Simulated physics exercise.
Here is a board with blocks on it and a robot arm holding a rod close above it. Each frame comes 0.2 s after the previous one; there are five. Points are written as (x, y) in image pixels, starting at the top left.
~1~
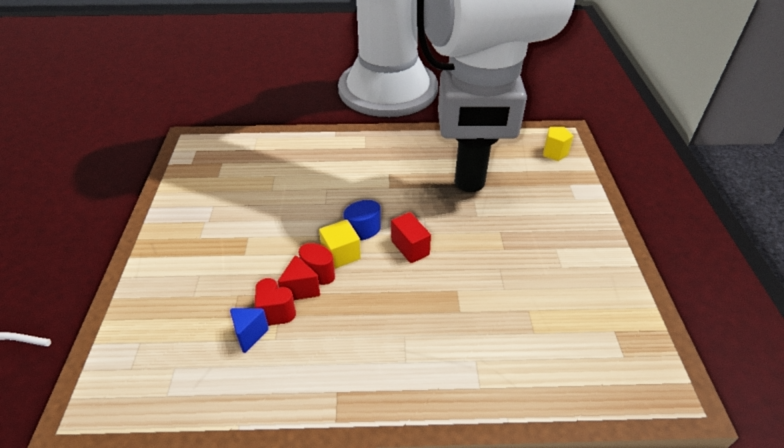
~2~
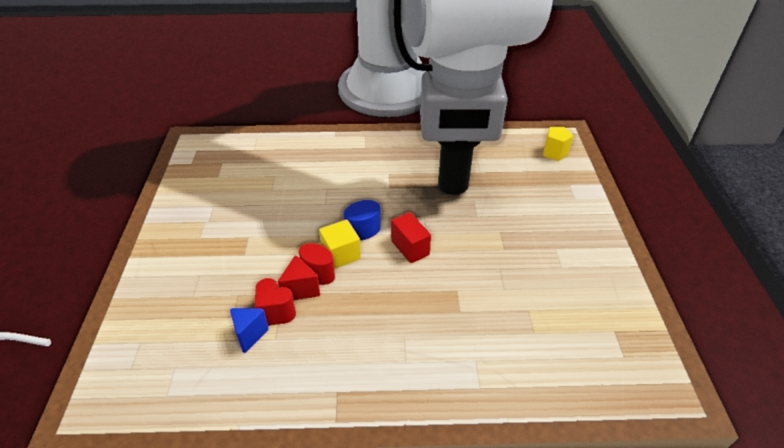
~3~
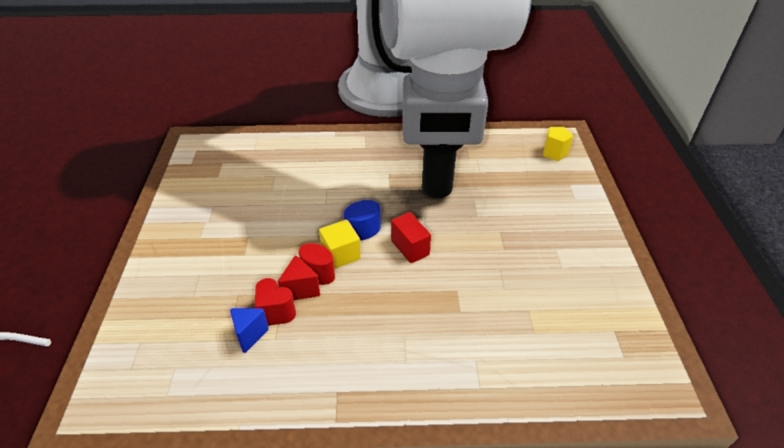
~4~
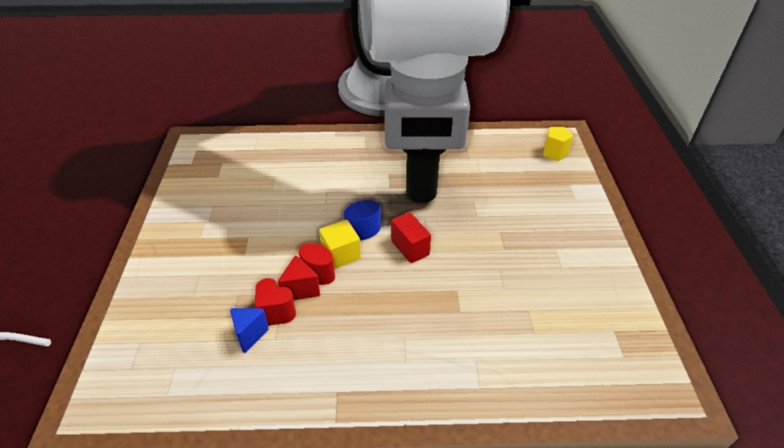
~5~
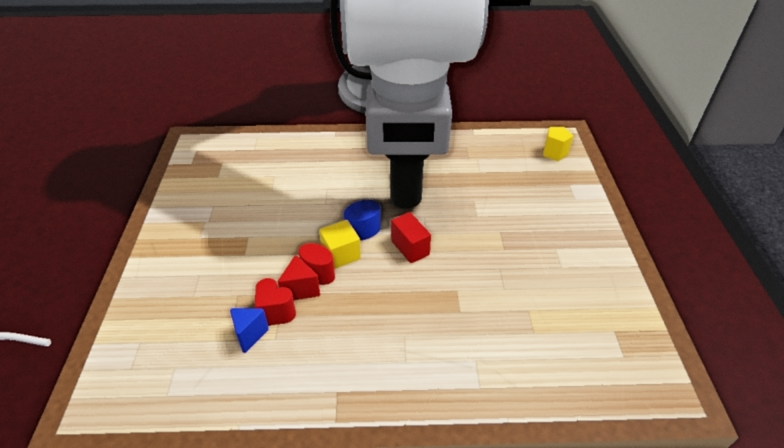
The clip shows a robot arm holding a black rod above a wooden board with red, blue and yellow blocks; the arm moves the rod steadily left and slightly toward the viewer, while the blocks stay still.
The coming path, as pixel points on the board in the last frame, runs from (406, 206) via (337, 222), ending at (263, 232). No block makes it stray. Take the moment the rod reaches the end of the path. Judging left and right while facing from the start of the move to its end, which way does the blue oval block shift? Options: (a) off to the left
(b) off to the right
I choose a.
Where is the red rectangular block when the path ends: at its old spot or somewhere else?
The result: It stays put.
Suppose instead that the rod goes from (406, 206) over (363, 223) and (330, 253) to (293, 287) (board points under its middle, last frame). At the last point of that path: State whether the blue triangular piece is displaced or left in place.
By then it is displaced.
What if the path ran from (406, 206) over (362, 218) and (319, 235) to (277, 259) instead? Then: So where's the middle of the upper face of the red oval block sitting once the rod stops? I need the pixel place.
Expect it around (321, 271).
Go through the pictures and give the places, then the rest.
In the first picture, lower end of the rod at (470, 183), tops of blocks, red triangular piece at (297, 270), red oval block at (315, 253), yellow square piece at (339, 234), blue oval block at (362, 209), red rectangular block at (411, 227).
In the second picture, rod at (453, 185), blocks as before.
In the third picture, rod at (437, 188), blocks as before.
In the fourth picture, rod at (421, 193), blocks as before.
In the fifth picture, rod at (406, 198), red triangular piece at (297, 270), red oval block at (315, 253), yellow square piece at (339, 234), blue oval block at (362, 209), red rectangular block at (411, 227).
What follows on the original path. One third of the way, rod at (360, 209); red triangular piece at (295, 274); red oval block at (315, 259); yellow square piece at (328, 236), turned 55° anticlockwise; blue oval block at (334, 214).
Two thirds of the way, rod at (311, 218); red triangular piece at (293, 278); red oval block at (318, 265); yellow square piece at (319, 240), turned 85° anticlockwise; blue oval block at (287, 227).
At the end, rod at (261, 225); red triangular piece at (293, 278); red oval block at (318, 265); yellow square piece at (319, 240), turned 85° anticlockwise; blue oval block at (266, 237), turned 70° anticlockwise; red rectangular block not moved.
